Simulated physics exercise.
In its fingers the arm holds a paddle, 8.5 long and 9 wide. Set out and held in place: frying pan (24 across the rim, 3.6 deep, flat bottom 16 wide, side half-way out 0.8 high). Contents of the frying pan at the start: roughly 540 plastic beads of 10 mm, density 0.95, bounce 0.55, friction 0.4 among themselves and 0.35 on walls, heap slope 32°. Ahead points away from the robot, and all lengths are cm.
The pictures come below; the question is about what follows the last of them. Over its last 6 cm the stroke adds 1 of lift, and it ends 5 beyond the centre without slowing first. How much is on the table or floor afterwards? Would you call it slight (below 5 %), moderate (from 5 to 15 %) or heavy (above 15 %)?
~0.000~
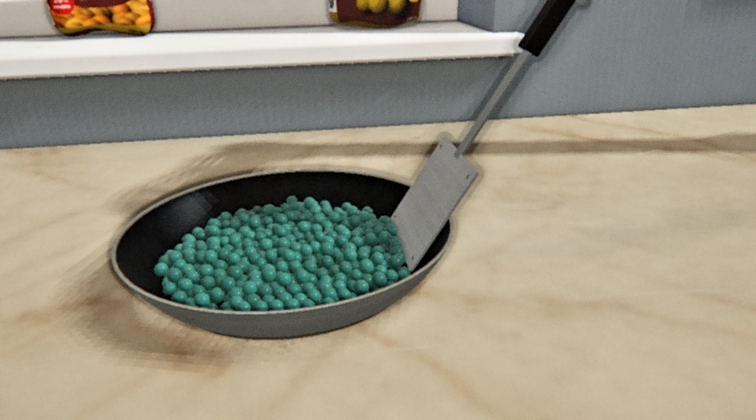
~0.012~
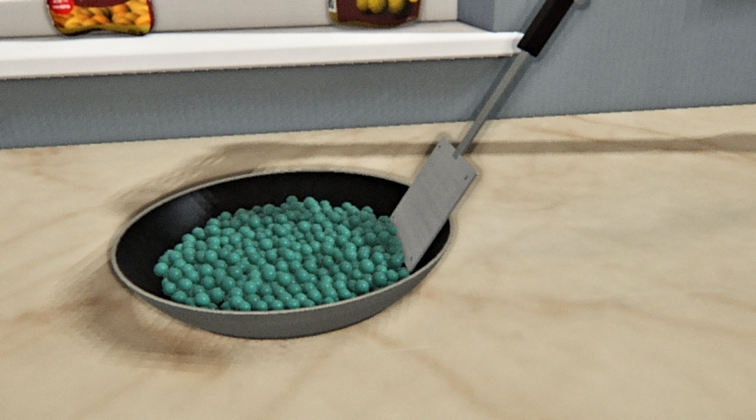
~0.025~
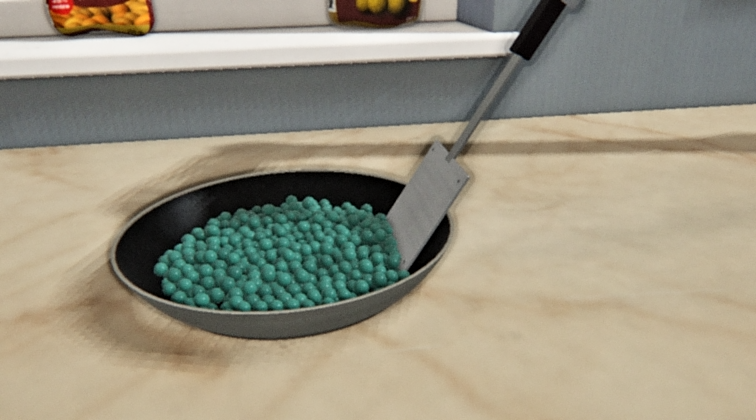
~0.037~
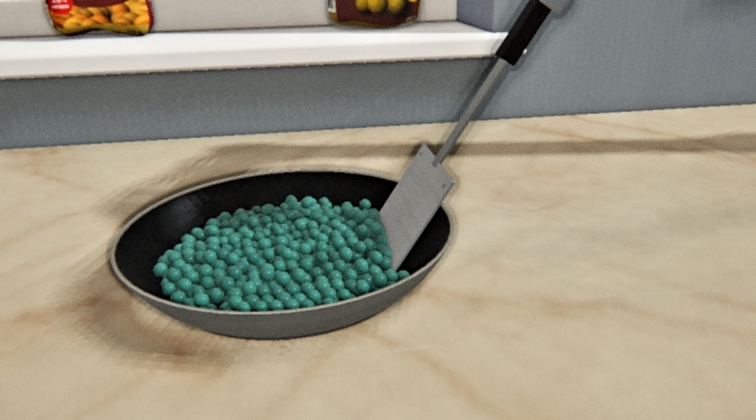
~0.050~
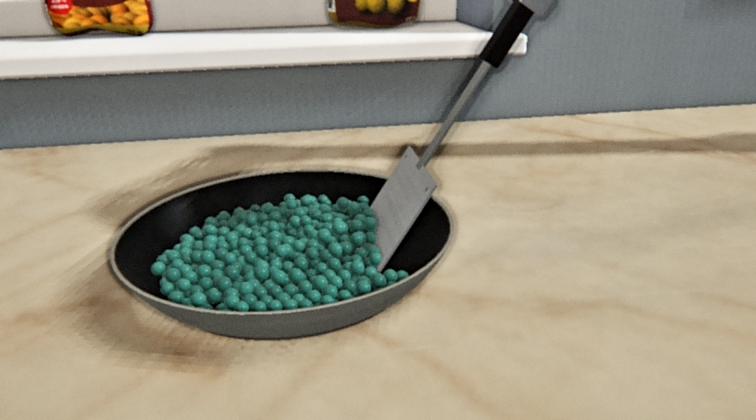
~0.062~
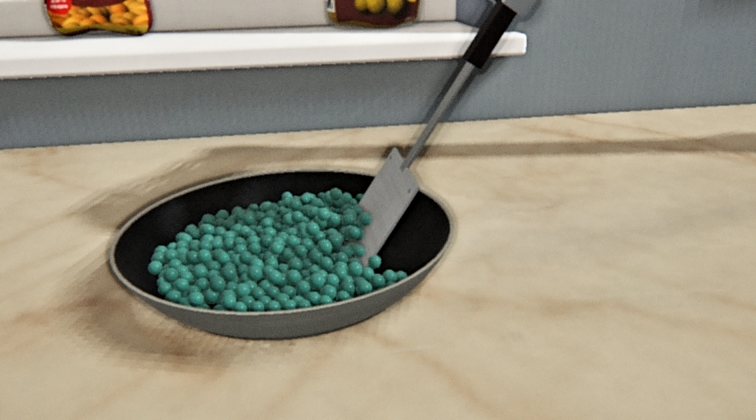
I would call it moderate.
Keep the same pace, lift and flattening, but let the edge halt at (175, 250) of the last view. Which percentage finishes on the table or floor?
35 %.
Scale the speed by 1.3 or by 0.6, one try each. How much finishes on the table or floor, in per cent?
Around 15 per cent and around 0 per cent.
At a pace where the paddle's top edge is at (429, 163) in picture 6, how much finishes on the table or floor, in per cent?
That share would be about 0 percent.
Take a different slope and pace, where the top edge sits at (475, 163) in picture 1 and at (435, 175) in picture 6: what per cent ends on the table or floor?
Around 5 per cent finishes there.
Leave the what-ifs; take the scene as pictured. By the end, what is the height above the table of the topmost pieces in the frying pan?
Roughly 5.0 centimetres.
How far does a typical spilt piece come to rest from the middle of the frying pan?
About 18 centimetres.
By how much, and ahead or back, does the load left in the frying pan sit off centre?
4.5 cm ahead.
After 0.09 s, sloping 57°, highest piece 7 above the table; 538 in the frying pan.
After 0.12 s, sloping 57°, highest piece 8 above the table; 538 in the frying pan.
After 0.34 s, sloping 57°, highest piece 5 above the table; 490 in the frying pan, 45 on the table or floor, 3 on the blade or in flight.
After 1.39 s, sloping 57°, highest piece 4 above the table; 488 in the frying pan, 50 on the table or floor.
In the end, 488 in the frying pan, 50 on the table or floor. That is 9 % on the table or floor.
